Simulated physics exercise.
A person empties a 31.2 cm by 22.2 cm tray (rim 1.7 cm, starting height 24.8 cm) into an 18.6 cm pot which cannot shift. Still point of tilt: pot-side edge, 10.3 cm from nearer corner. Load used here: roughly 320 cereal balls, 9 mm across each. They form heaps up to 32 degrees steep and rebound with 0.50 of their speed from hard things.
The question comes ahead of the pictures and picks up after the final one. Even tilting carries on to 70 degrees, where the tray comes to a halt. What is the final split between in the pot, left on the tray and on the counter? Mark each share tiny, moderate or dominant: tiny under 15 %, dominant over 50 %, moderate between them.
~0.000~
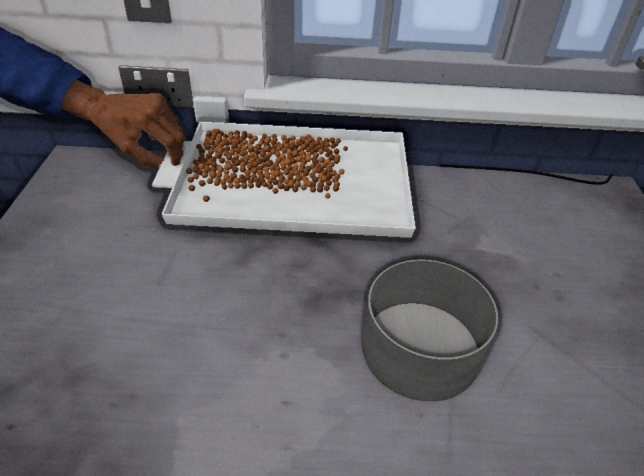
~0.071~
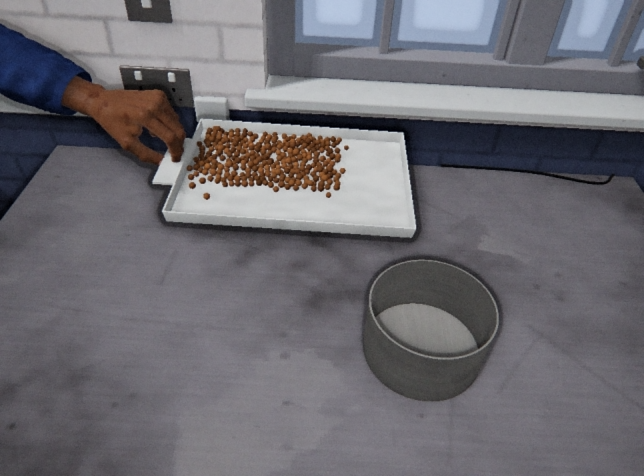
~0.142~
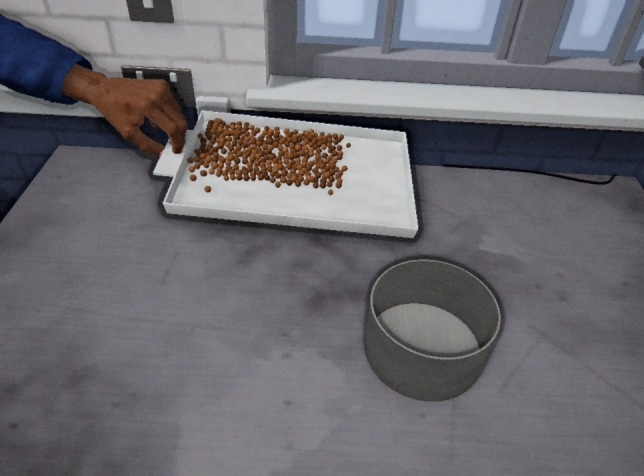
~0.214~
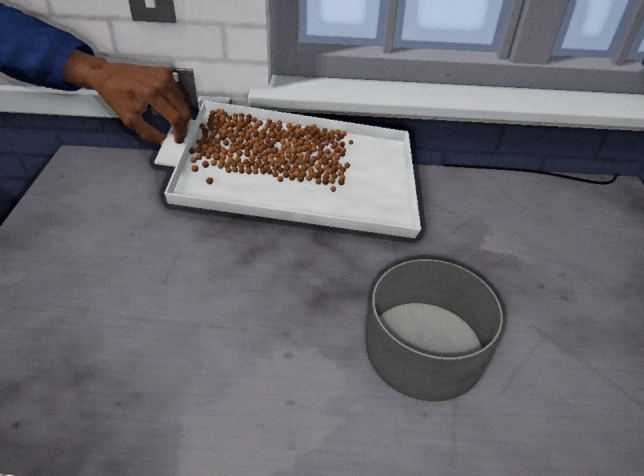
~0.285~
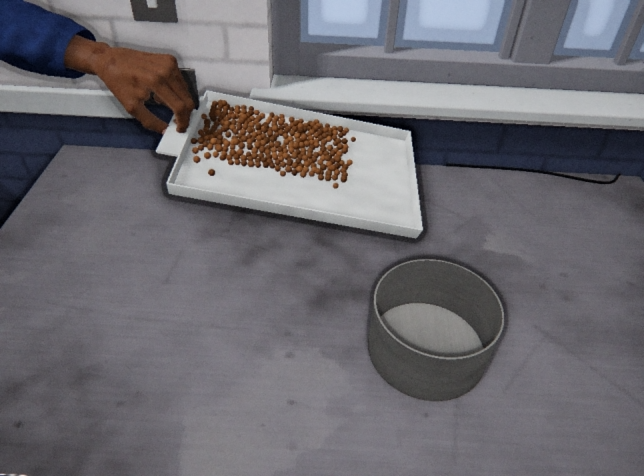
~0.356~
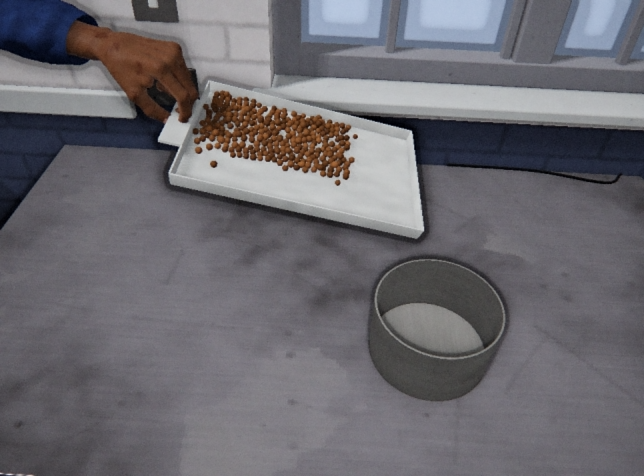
Pot: Tiny, tray: Dominant, counter: Tiny.
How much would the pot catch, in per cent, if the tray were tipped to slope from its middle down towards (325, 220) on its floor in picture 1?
That would be close to 0 per cent.
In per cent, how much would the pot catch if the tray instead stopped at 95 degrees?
Estimate: Roughly 50 percent.
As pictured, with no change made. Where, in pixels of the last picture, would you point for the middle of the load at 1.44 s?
Approximately (403, 161) in the last picture.
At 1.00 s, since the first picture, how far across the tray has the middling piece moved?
It has moved some 15 cm from its start.
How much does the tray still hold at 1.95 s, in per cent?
It comes to near 95 per cent.
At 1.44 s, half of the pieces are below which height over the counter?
I'd say near 28 cm.
After 1.00 s, tilt 39 degrees; the tray holds 100 %, the pot 0 %.
After 1.44 s, tilt 58 degrees; the tray holds 95 %, the pot 5 %.
Then, at 1.95 s, tilt 70 degrees; the tray holds 95 %, the pot 5 %.
By 2.5 s all is still; pot 5 %, tray 95 %, counter 5 %.
